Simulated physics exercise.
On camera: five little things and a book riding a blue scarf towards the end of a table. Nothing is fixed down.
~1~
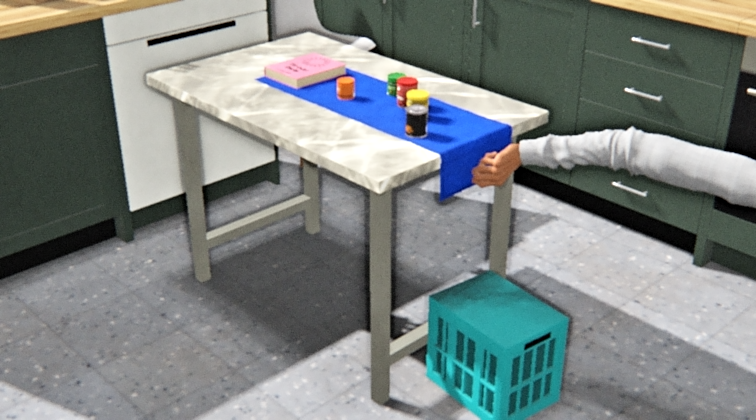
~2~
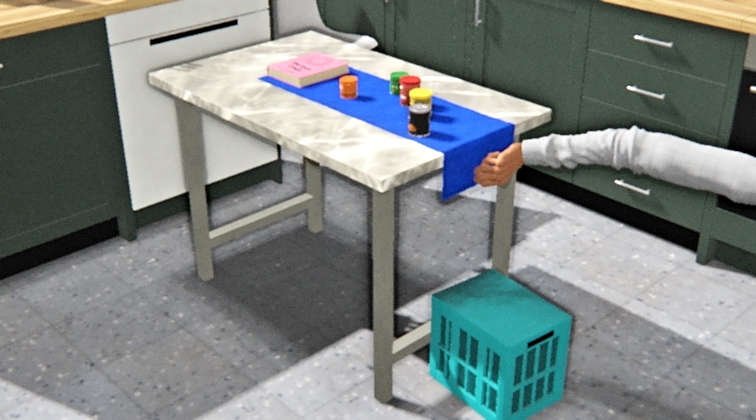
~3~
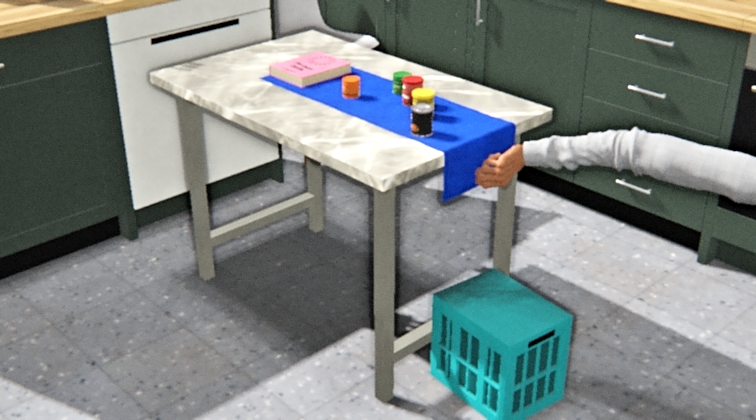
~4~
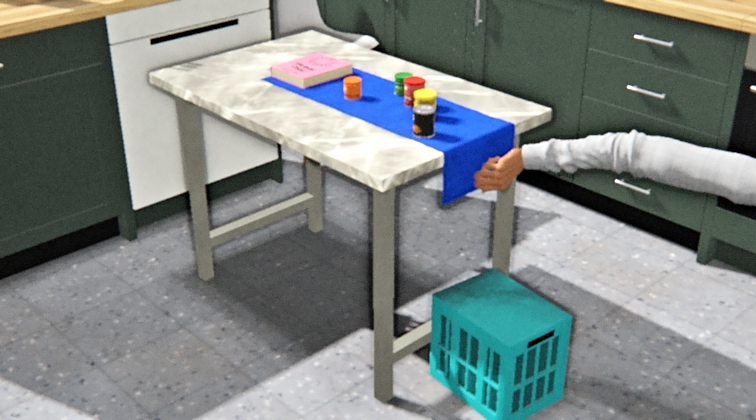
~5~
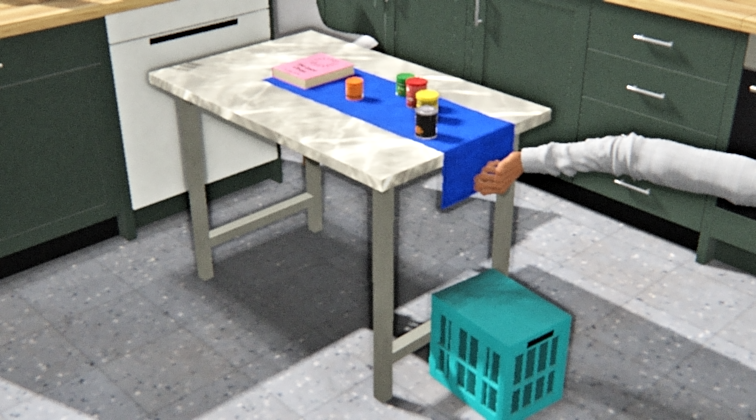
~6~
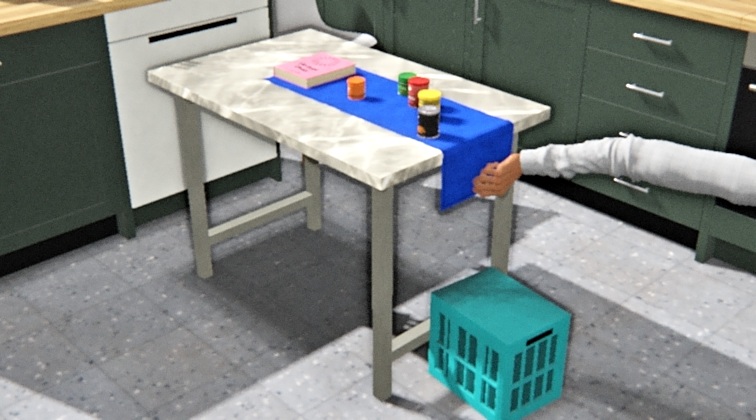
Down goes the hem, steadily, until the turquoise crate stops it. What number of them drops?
The table loses three.
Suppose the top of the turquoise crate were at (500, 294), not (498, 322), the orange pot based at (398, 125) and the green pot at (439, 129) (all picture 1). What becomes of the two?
The orange pot drops off; the green pot goes over.
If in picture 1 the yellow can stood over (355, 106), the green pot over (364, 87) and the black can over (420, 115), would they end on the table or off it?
The yellow can remains up; the green pot survives; the black can drops off.
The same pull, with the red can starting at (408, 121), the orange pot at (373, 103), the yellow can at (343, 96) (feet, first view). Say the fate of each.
The red can is carried off; the orange pot stays on; the yellow can stays on.
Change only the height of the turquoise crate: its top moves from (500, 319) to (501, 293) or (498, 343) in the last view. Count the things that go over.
The count: 2 and 4.
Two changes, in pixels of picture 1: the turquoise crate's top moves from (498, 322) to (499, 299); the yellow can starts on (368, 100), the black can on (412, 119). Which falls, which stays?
The yellow can does not fall, the black can is carried off.
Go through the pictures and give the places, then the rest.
The first frame shows hem (440, 201); black can (417, 109); yellow can (418, 93); red can (408, 80); green pot (397, 75); orange pot (346, 80); top of the crate (498, 322).
The second frame shows hem (442, 200); black can (420, 108).
The third frame shows hem (443, 202); yellow can (424, 92).
The fourth frame shows hem (442, 205); red can (415, 80); top of the crate (501, 320).
The fifth frame shows hem (442, 209); green pot (406, 76).
The sixth frame shows hem (441, 211); black can (429, 109); yellow can (430, 93); red can (419, 80); green pot (408, 75); orange pot (356, 80).
Soon after, hem near (475, 250); black can gone.
Then, hem on the crate; black can, yellow can and red can gone.
At rest, hem on the crate; black can, yellow can and red can gone. The count of fallen things is three.
